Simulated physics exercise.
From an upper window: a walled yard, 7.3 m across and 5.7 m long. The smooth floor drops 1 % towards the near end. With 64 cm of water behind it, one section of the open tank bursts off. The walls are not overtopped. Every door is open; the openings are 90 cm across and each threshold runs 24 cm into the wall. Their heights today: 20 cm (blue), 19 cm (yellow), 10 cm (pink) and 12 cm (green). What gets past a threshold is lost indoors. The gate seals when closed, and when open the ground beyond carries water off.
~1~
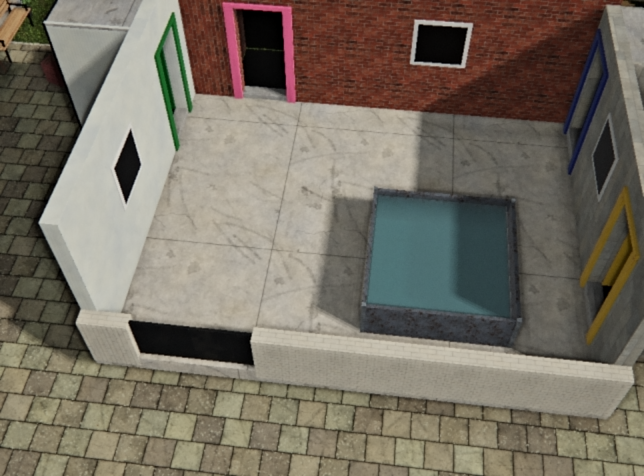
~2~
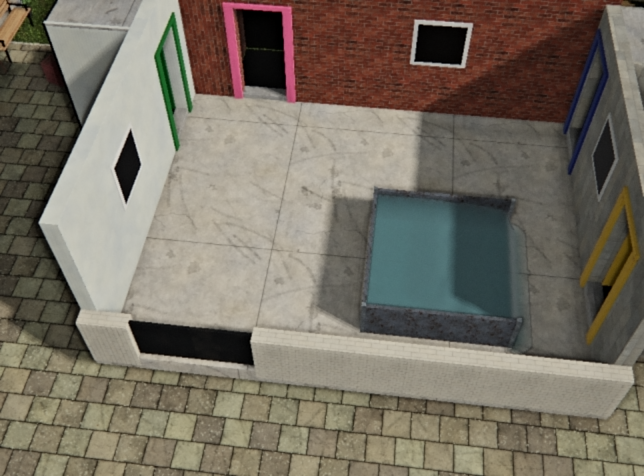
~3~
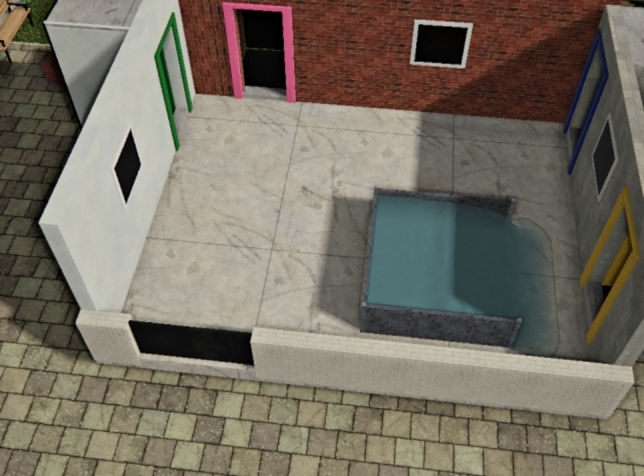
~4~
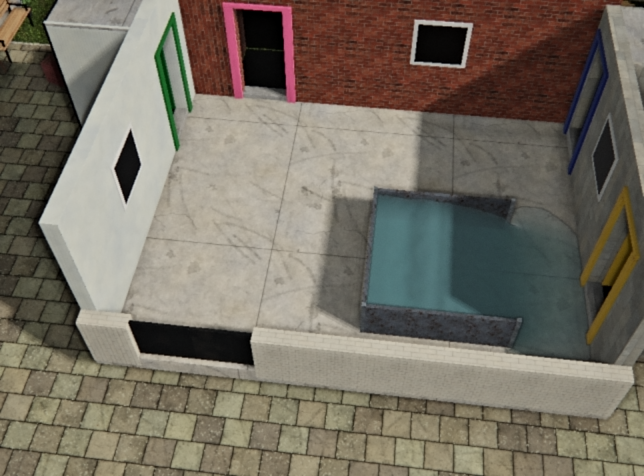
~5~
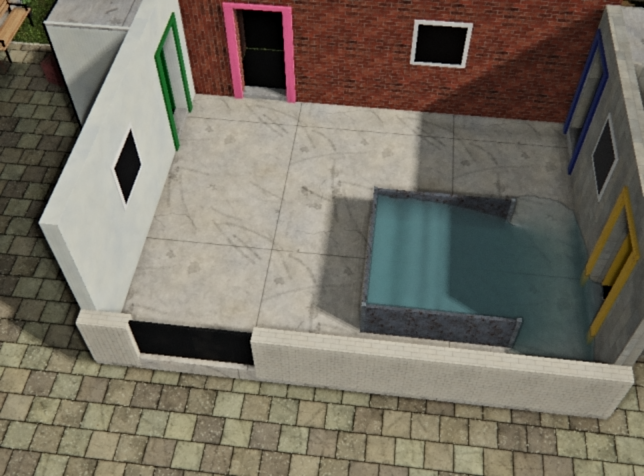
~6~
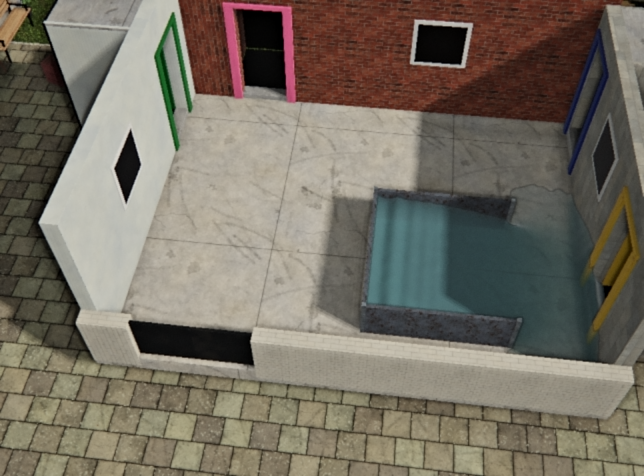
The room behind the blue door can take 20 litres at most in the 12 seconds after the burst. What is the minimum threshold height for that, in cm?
It would have to be roughly 13.5 cm high.
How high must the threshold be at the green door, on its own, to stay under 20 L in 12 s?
Roughly 8.5 cm at green.
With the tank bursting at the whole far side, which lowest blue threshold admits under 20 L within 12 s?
Some 28 cm.
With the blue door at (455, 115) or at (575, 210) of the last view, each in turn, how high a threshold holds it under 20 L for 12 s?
Roughly 8.5 and 19 cm.
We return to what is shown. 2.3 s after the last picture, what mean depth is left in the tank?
About 17 cm.
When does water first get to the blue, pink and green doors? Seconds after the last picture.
Arrival: Blue 0.5 s, pink 3.2 s, green 4.5 s.
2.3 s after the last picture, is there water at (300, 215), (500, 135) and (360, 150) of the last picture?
In that order: Dry, flooded, not reached.
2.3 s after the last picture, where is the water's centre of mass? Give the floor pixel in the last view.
At about (490, 268).
Then, 0.7 s after the last picture water covers 15 % of the floor, deepest (48 cm) near (589, 392); 5 cm at the blue door, 0 litres in over its 20 cm threshold.
Then, 2.3 s after the last picture water covers 35 % of the floor, deepest (34 cm) near (564, 389); 13 cm at the blue door, 0 litres in over its 20 cm threshold.
Then, 11.3 s after the last picture water covers 100 % of the floor, deepest (16 cm) near (113, 341); 7 cm at the blue door, 4 litres in over its 20 cm threshold.
At the blue door as built, the water peaked near 17 cm, 3.3 s after the last picture.
Run again over the same 12 s with other heights there, 36 litres in over 11 cm, 15 litres over 15 cm. The limit of 20 litres is kept from about 13.5 cm up.
